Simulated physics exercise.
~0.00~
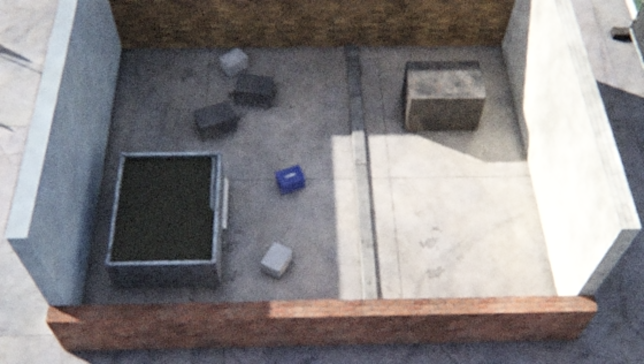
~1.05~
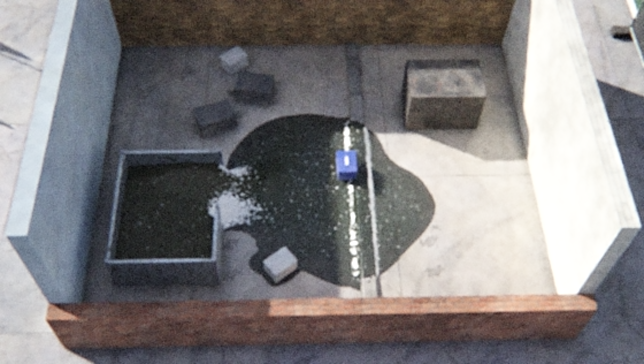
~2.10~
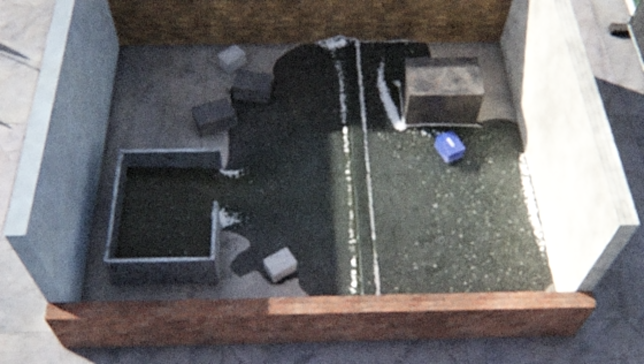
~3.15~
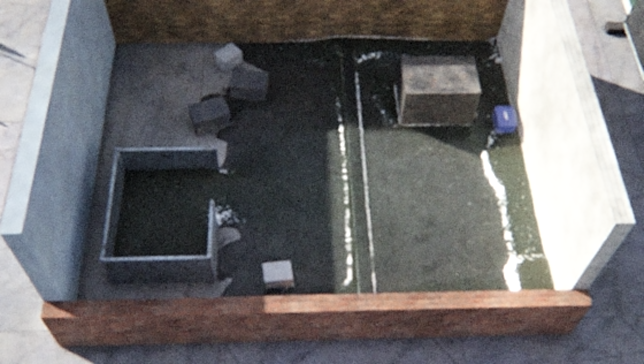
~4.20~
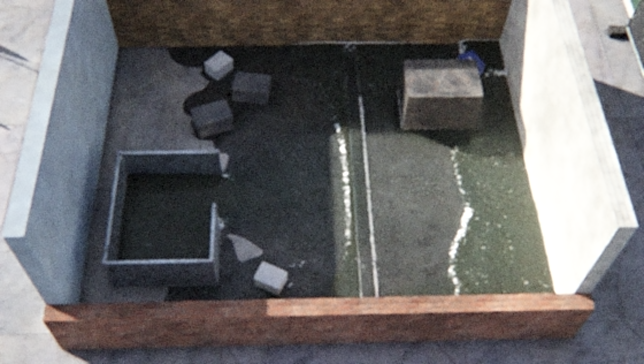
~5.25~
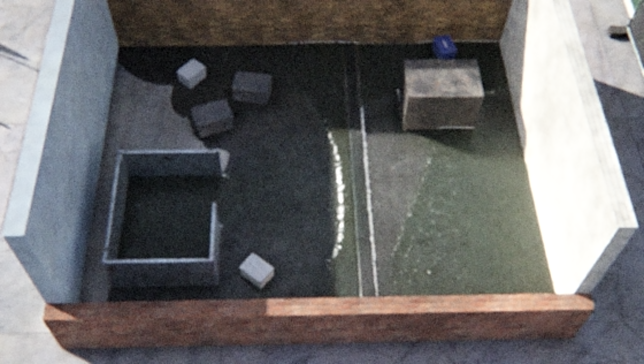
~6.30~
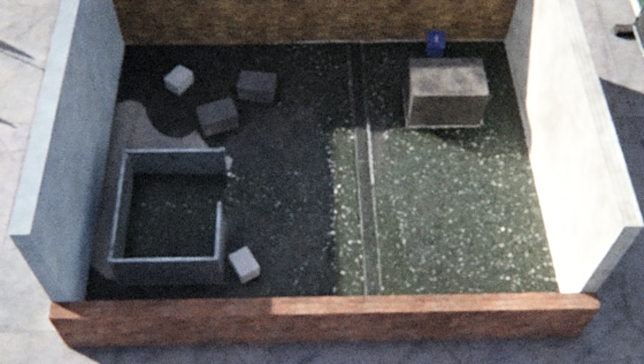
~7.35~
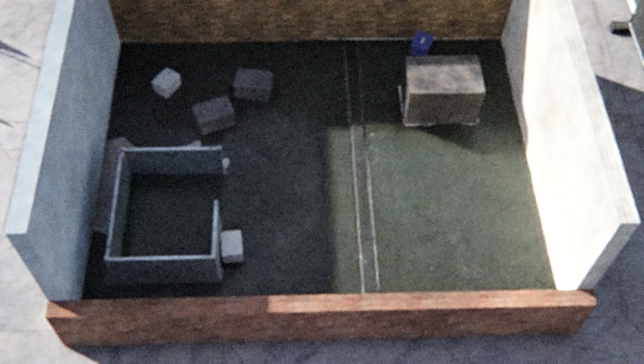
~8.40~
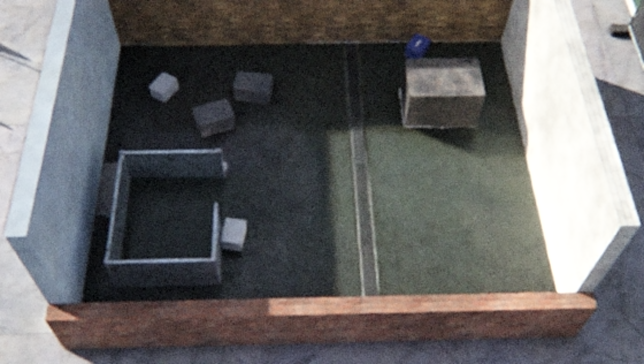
The footage shows a walled yard where dark liquid bursts from a square tank and spreads across the floor, carrying a blue tote over a low kerb and around a large block to the back wall, while two pale boxes drift left and two grey ones barely move.
